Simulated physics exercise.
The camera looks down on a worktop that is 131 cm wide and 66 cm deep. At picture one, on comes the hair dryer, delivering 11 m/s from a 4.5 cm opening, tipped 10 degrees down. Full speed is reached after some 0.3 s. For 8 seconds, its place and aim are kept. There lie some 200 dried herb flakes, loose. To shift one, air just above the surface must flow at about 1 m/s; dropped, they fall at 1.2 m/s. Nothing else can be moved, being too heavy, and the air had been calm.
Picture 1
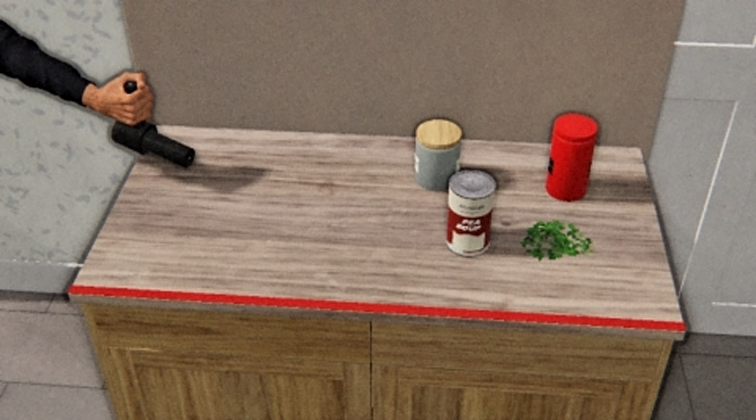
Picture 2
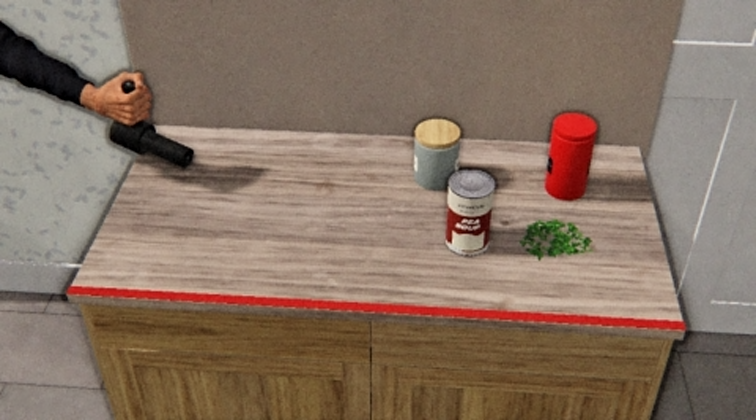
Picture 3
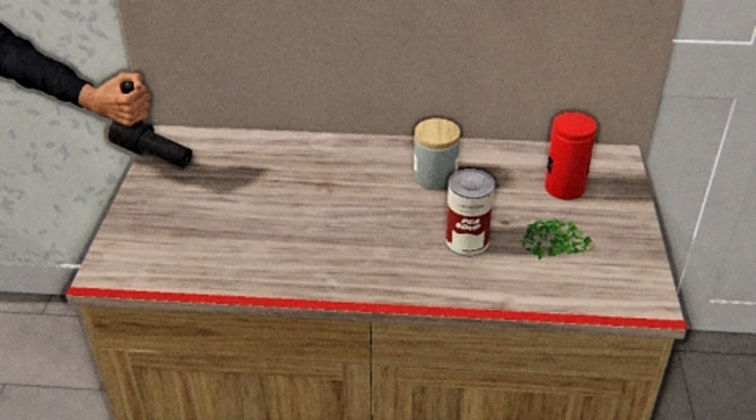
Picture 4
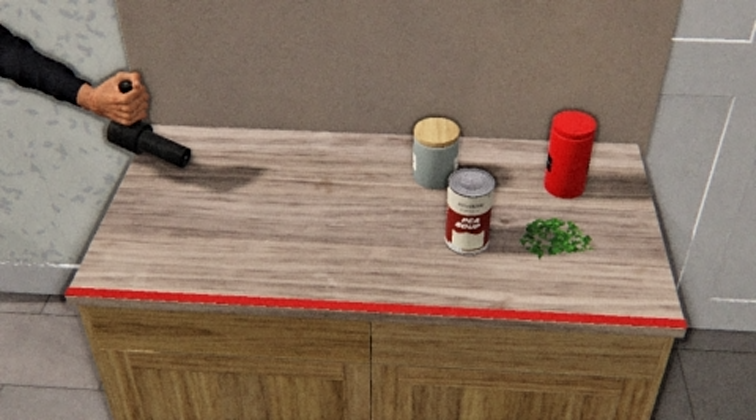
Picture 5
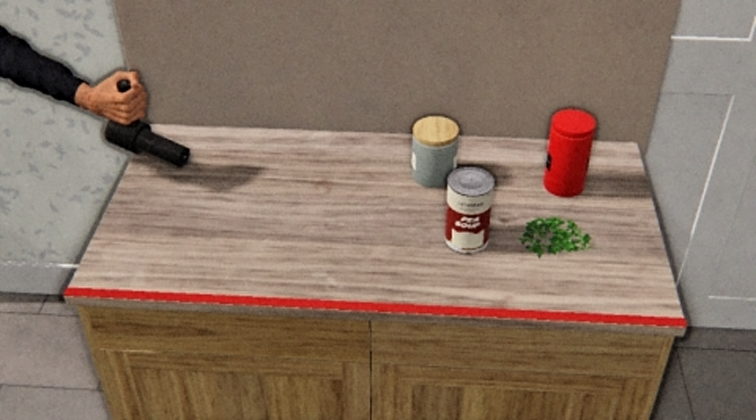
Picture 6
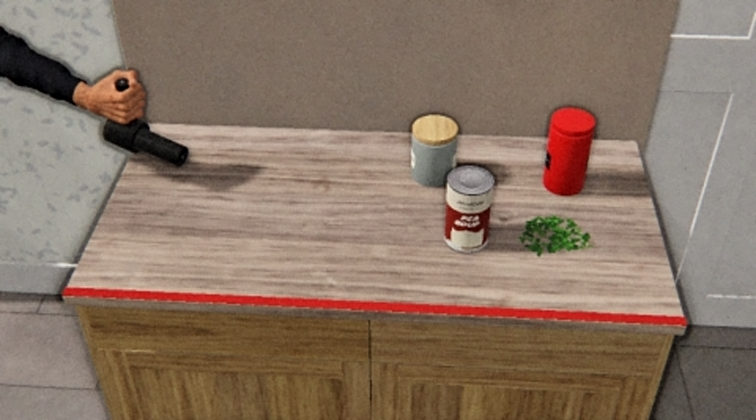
On a wooden worktop with a red front edge, a hand at the left held a black hair dryer toward a jar, a tin, a red canister and some green flakes, and nothing visibly stirred.
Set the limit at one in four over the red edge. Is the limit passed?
No, that many or fewer.
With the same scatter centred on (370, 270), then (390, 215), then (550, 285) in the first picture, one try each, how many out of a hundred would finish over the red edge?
Roughly 100 %, then 5 %, then 20 %.
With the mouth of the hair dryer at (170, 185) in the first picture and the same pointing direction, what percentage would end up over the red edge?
Then the share would be close to 0 percent.
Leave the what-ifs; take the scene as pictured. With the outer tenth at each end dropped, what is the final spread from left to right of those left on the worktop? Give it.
Roughly 10 cm from left to right.
Then, 1.2 s after the last picture, 85 % are on the move or not yet settled, 0 % are over the red edge; the middle of those still in play is near (556, 237).
Then, 2.2 s after the last picture, 74 % are on the move or not yet settled, 0 % are over the red edge; the middle of those still in play is near (553, 237).
Then, 4.1 s after the last picture, 64 % are on the move or not yet settled, 0 % are over the red edge; the middle of those still in play is near (559, 235).
Then, 7.7 s after the last picture, at the end, 0 % are over the red edge; the middle of those still in play is near (560, 239).
